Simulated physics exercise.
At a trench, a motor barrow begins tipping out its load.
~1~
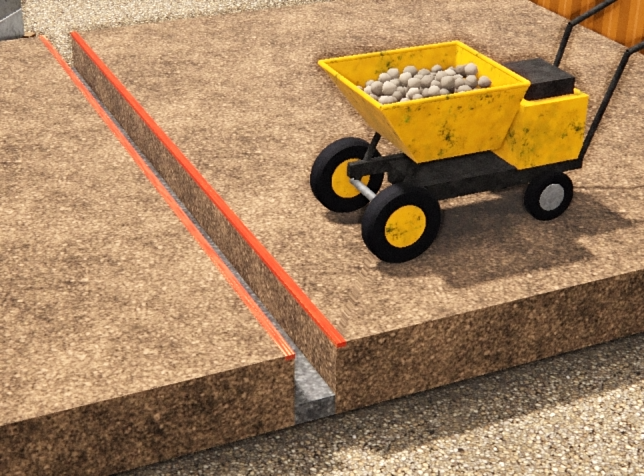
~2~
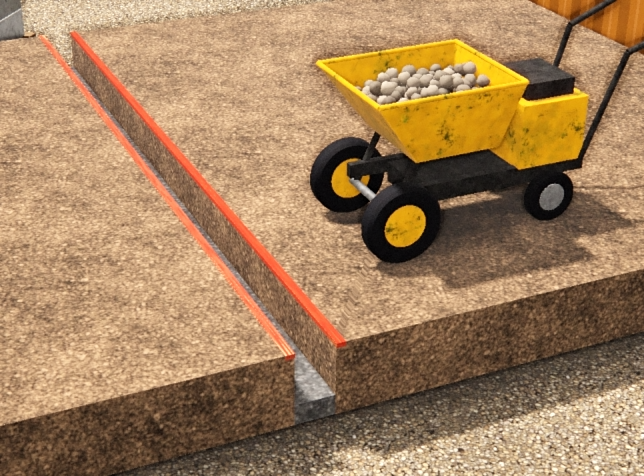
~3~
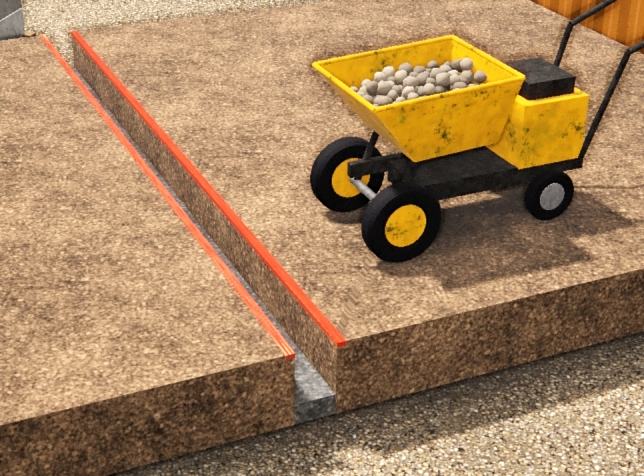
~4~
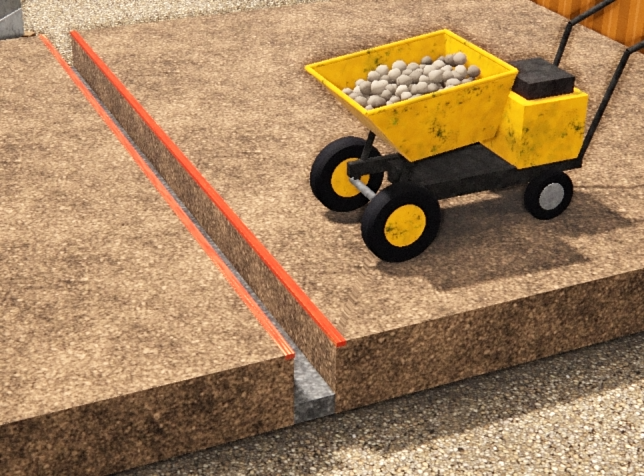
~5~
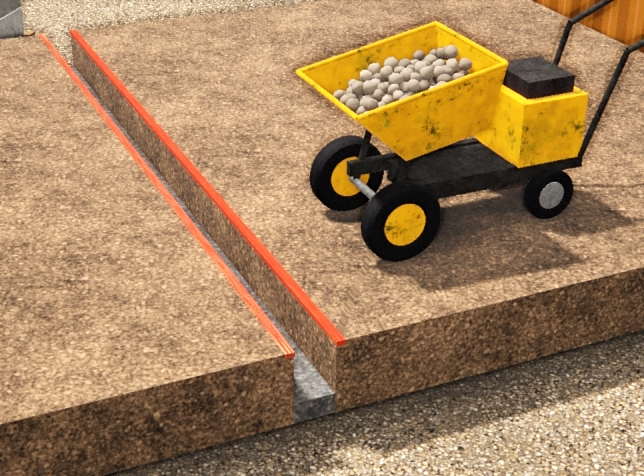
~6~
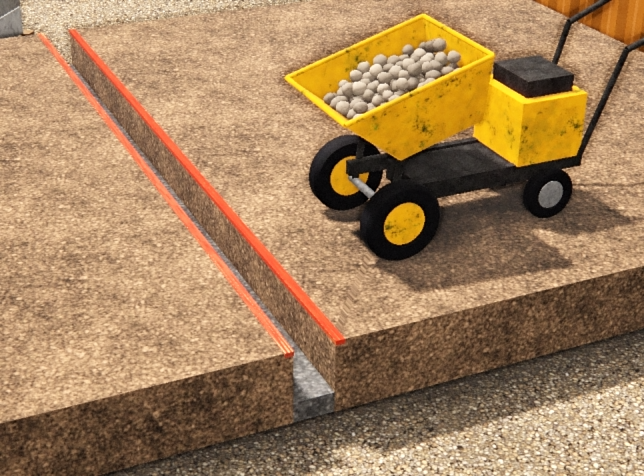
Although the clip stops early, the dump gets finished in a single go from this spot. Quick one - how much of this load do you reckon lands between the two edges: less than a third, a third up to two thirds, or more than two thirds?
What ends in the trench is going to be one-third to two-thirds of the load.
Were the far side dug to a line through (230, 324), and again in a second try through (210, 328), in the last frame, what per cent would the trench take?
The first try lands around 90 %, the second around 100 %.
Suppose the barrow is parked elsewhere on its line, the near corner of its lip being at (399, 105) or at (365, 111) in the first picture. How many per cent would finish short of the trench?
Roughly 0 and 0 percent respectively.
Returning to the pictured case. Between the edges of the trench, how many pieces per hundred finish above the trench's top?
Roughly 0 %.
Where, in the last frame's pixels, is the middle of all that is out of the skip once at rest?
Around (230, 272), give or take.
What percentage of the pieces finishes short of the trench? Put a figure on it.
Result: Close to 0 %.
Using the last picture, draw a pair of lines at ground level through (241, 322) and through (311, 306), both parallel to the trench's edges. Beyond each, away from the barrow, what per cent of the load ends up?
In turn 30 and 100 in a hundred.
Shortly afterwards, skip tipped steeply; the whole lot in the skip.
Next, skip tipped right over; all but a few in the skip; only a few in or heaped over the trench; only a few beyond it; only a few falling.
Some moments later, skip tipped right over; near a quarter in the skip; near a third in or heaped over the trench; near half beyond it.
In the end, skip tipped right over; near half in or heaped over the trench; near half beyond it.
